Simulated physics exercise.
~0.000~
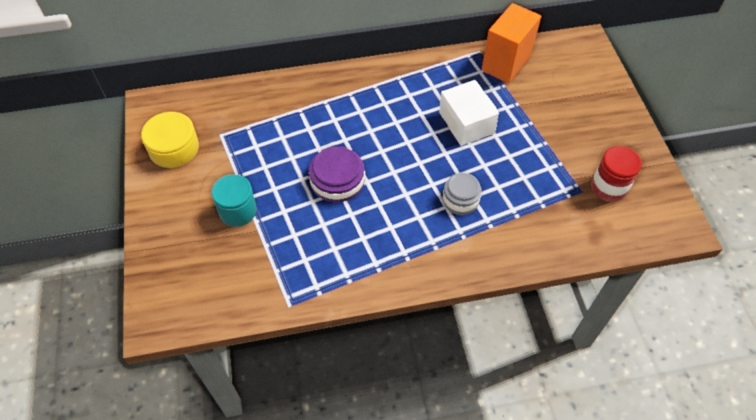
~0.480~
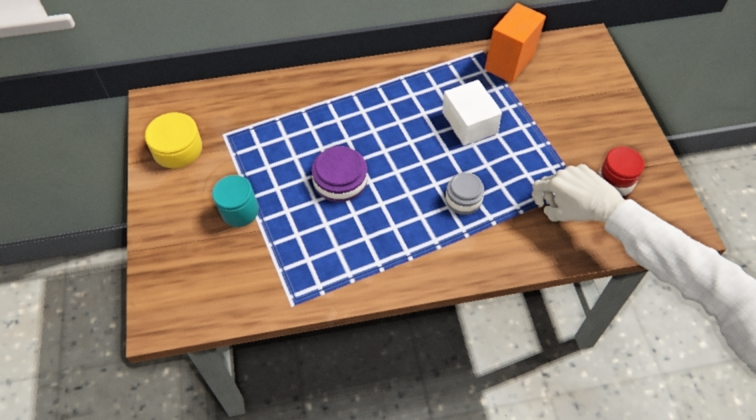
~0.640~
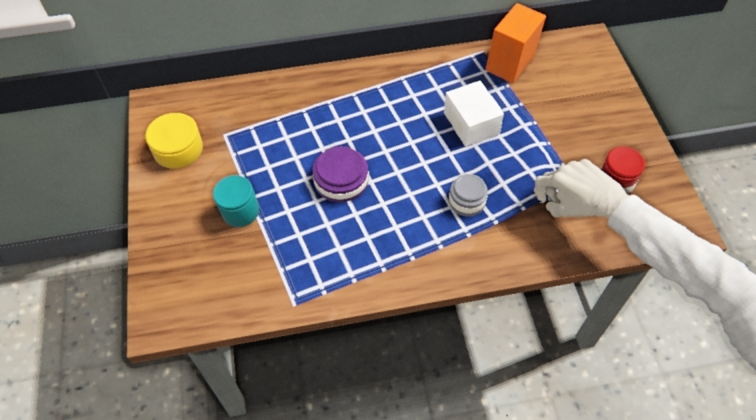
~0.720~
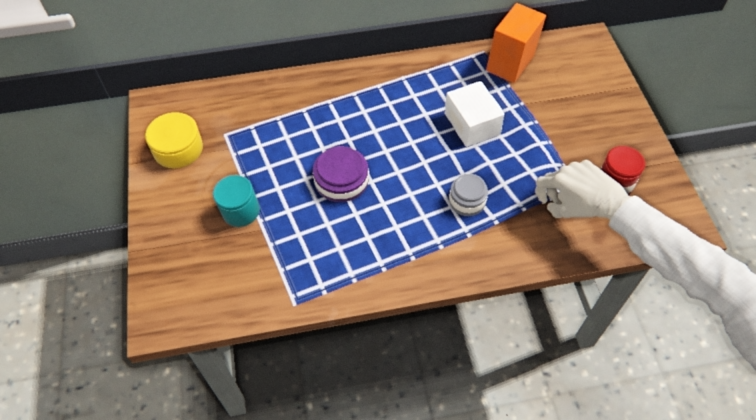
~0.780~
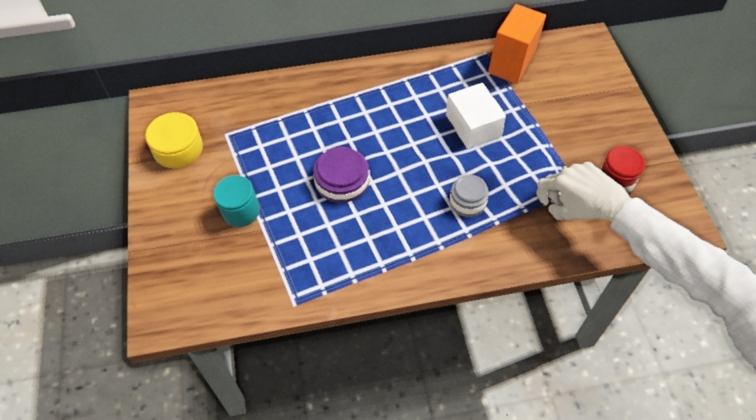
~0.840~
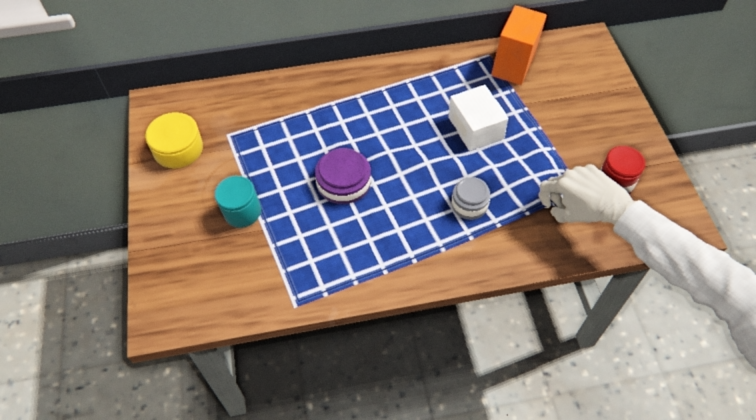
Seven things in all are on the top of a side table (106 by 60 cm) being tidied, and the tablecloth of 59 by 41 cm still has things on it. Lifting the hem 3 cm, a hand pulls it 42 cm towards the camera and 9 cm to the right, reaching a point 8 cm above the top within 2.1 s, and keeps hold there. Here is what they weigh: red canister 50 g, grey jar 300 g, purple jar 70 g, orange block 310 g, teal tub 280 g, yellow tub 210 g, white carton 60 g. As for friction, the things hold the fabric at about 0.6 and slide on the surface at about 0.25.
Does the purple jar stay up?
Ends up off.
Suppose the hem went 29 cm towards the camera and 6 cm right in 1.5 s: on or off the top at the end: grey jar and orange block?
Outcome: Grey jar leaves the top; orange block is still there.
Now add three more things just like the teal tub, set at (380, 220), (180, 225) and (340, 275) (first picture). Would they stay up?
Taking them one by one: Is lost, then is left on top, then is lost.
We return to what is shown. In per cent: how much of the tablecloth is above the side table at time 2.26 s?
Share within the edges: Approx. 20 %.
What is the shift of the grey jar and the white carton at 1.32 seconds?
Estimate: Grey jar near 10 cm, white carton near 10 cm.
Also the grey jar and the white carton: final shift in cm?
No distances to give - the grey jar goes off the top and the white carton goes off the top.
At 1.3 s, 100 % of the tablecloth is still over the top; purple jar 9 cm off its start, white carton 12 cm off its start, grey jar 12 cm off its start.
At 1.8 s, 65 % of the tablecloth is still over the top; purple jar 26 cm off its start, white carton 28 cm off its start, grey jar on its side, 28 cm off its start.
At 2.3 s, 20 % of the tablecloth is still over the top; purple jar over the edge, white carton 39 cm off its start at (601, 255), grey jar over the edge.
At 2.7 s, 10 % of the tablecloth is still over the top; purple jar over the edge, white carton 46 cm off its start, grey jar over the edge.
At 4.3 s, 0 % of the tablecloth is still over the top; purple jar over the edge, white carton over the edge, grey jar over the edge, orange block 15 cm off its start at (566, 69).
